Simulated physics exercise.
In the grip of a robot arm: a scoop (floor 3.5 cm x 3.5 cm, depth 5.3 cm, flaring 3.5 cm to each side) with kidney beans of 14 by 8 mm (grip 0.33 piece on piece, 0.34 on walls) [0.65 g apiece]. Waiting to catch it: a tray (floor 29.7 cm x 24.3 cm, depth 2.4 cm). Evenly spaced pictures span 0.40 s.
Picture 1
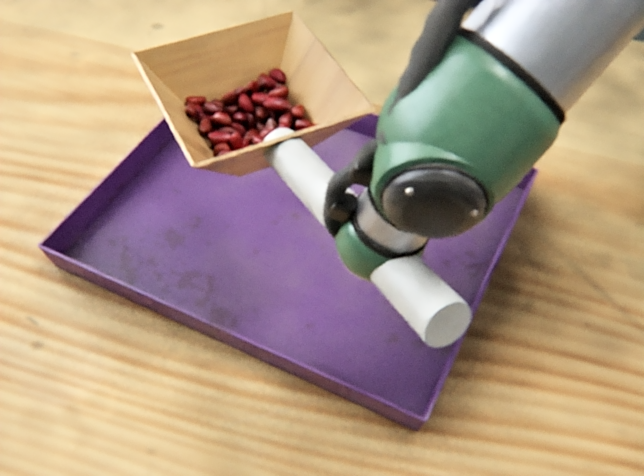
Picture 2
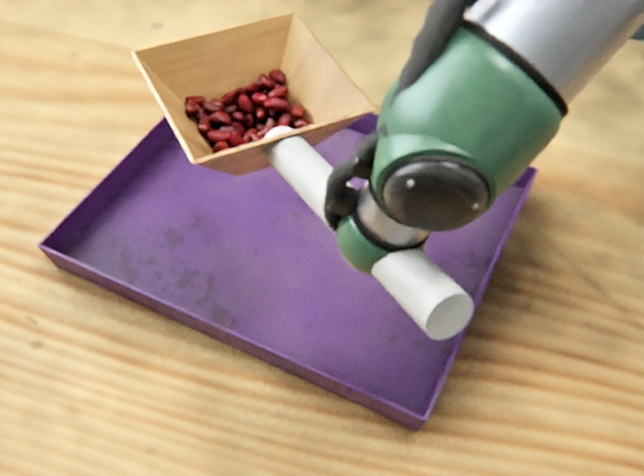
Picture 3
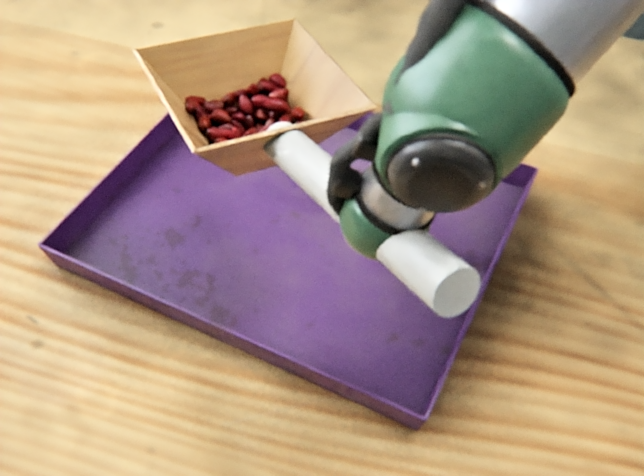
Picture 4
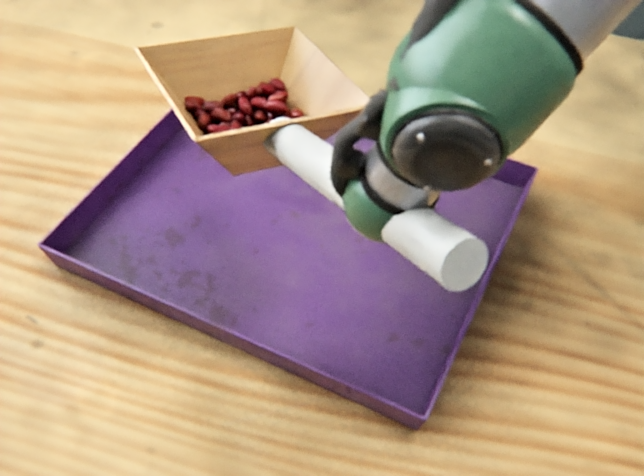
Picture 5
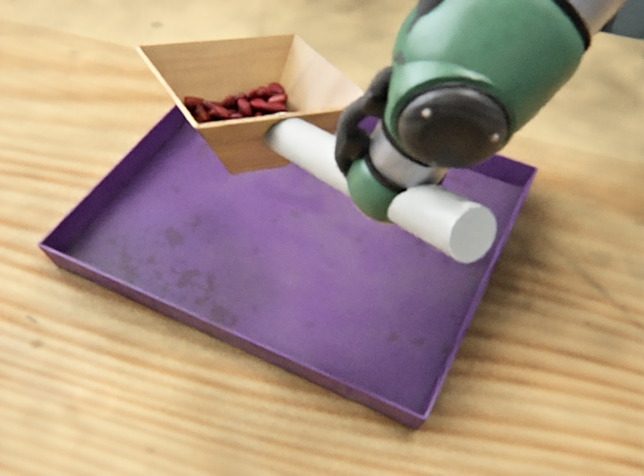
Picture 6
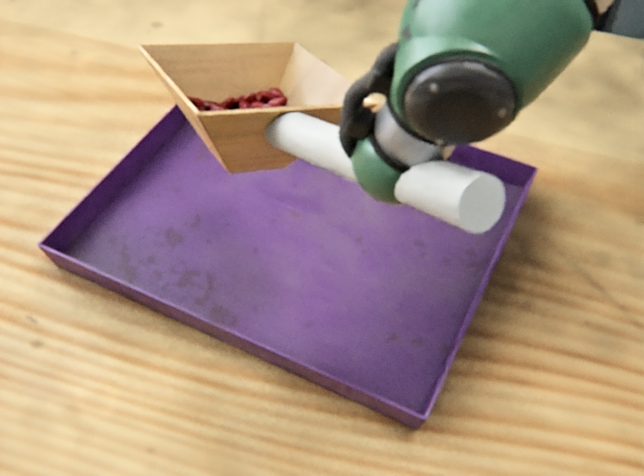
A wooden scoop of dark red beans, held by its white handle in a green and grey robotic gripper, starts nearly level above a purple tray on a wooden table. The gripper and handle end rise gradually as the scoop tilts backward, its front wall hiding more of the beans.
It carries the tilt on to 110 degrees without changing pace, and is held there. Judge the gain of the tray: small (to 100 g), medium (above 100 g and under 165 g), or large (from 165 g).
Gain: Small.
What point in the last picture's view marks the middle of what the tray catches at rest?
It's about (316, 168) in the last view.
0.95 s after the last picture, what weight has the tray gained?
10 g, roughly.
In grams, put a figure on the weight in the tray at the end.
Roughly 50 g.
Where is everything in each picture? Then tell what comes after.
Scoop at (168, 111); tilt 0 degrees; top of the load at (282, 94); tray at (302, 205), in the first frame.
Scoop at (168, 109); tilt 2 degrees; top of the load at (280, 94), in the second frame.
Scoop at (169, 103); tilt 6 degrees; low side back; top of the load at (240, 96), in the third frame.
Scoop at (169, 97); tilt 11 degrees; low side back; top of the load at (239, 99), in the fourth frame.
Scoop at (170, 91); tilt 15 degrees; low side back; top of the load at (238, 101), in the fifth frame.
Scoop at (171, 85); tilt 20 degrees; low side back; top of the load at (191, 103); tray at (301, 204), in the sixth frame.
Then, 0.52 s after the last picture, tilt 51 degrees; 0 g in the tray, scoop holds 100 %.
Then, 0.95 s after the last picture, tilt 77 degrees; 8 g in the tray, scoop holds 65 %.
Then, 1.34 s after the last picture, tilt 100 degrees; 55 g in the tray, scoop holds 0 %.
Then, 1.72 s after the last picture, tilt 110 degrees; 55 g in the tray, scoop holds 0 %.
In the end, 55 g in the tray, scoop holds 0 %.
